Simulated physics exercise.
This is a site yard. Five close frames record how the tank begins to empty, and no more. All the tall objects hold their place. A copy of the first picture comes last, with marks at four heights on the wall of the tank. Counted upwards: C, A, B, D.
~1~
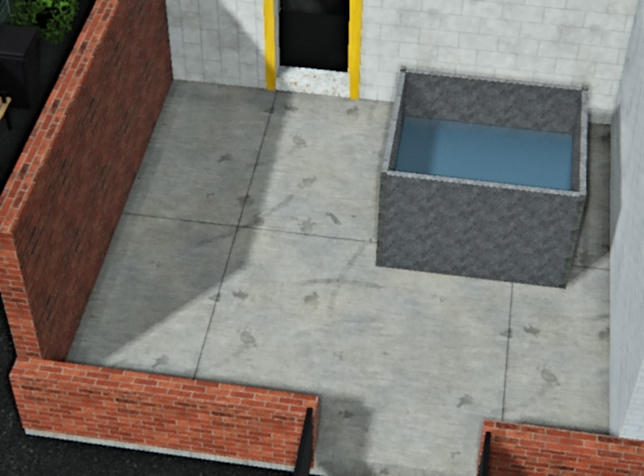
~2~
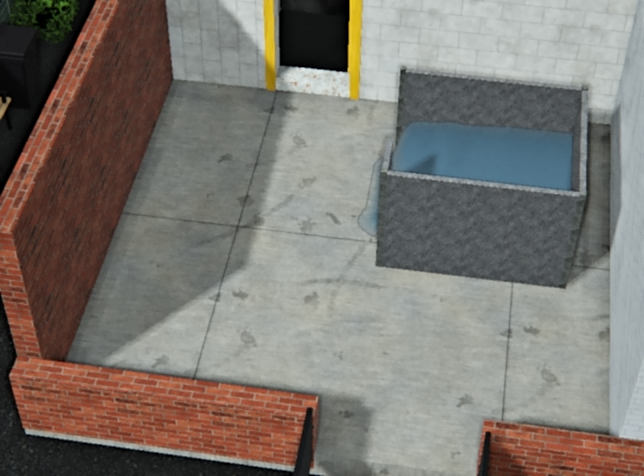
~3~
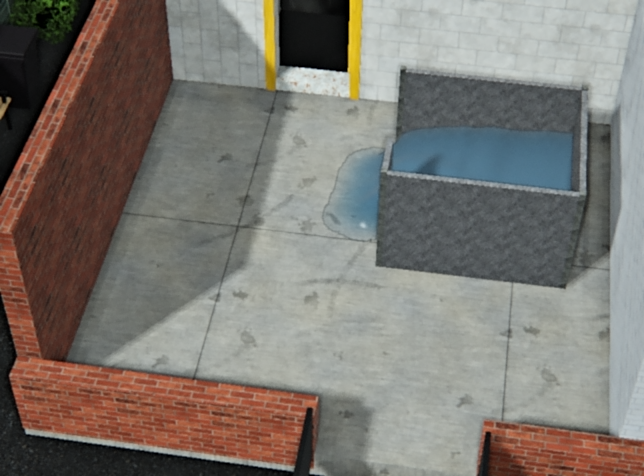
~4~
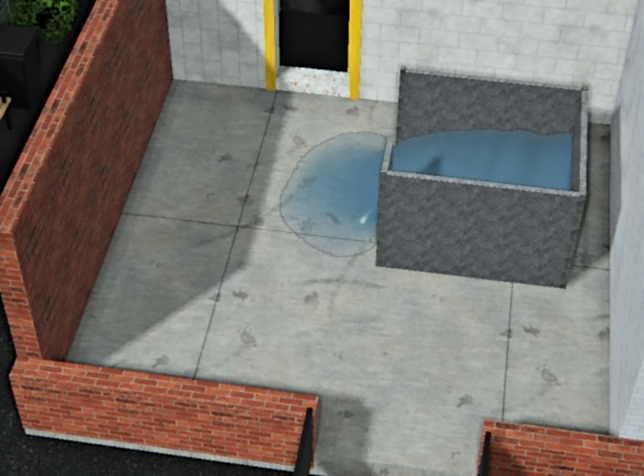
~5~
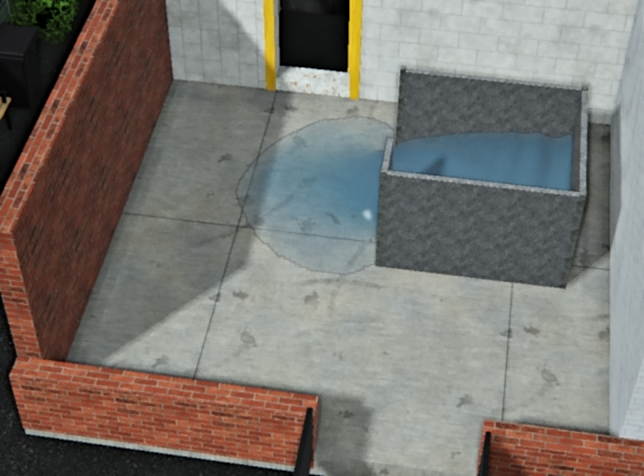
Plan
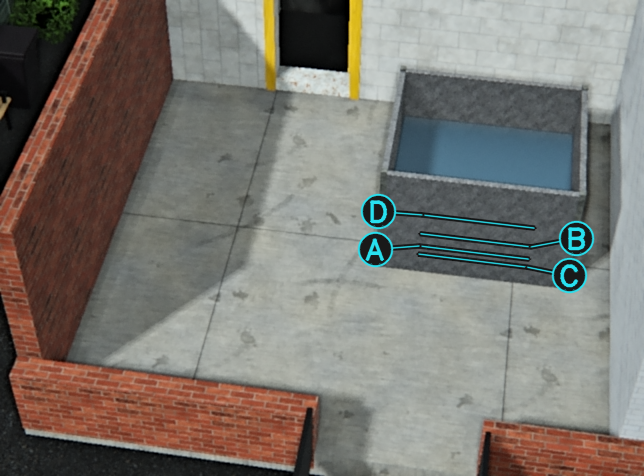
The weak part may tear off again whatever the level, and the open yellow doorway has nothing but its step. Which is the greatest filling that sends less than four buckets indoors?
That is line D.
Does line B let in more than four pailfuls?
No, that is safe.
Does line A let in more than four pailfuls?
No, that is safe.
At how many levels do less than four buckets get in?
All of them.
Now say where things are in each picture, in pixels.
Water in the tank at rest, its middle at (483, 171); foot of the yellow doorway at (313, 93); open gate at (401, 404), in the first frame.
In the second frame, 1 % of the ground under water, visible out to (375, 229).
In the third frame, 4 % of the ground under water, visible out to (333, 217).
In the fourth frame, 8 % of the ground under water, visible out to (287, 200).
In the fifth frame, 14 % of the ground under water, visible out to (246, 191).
In cyan, A at (473, 252); B at (475, 240); C at (472, 260); D at (478, 221); from the bottom up C, A, B, D.
For line A, nothing gets over.
For line B, nothing gets over.
For line C, nothing gets over.
For line D, a bucket or two gets in.
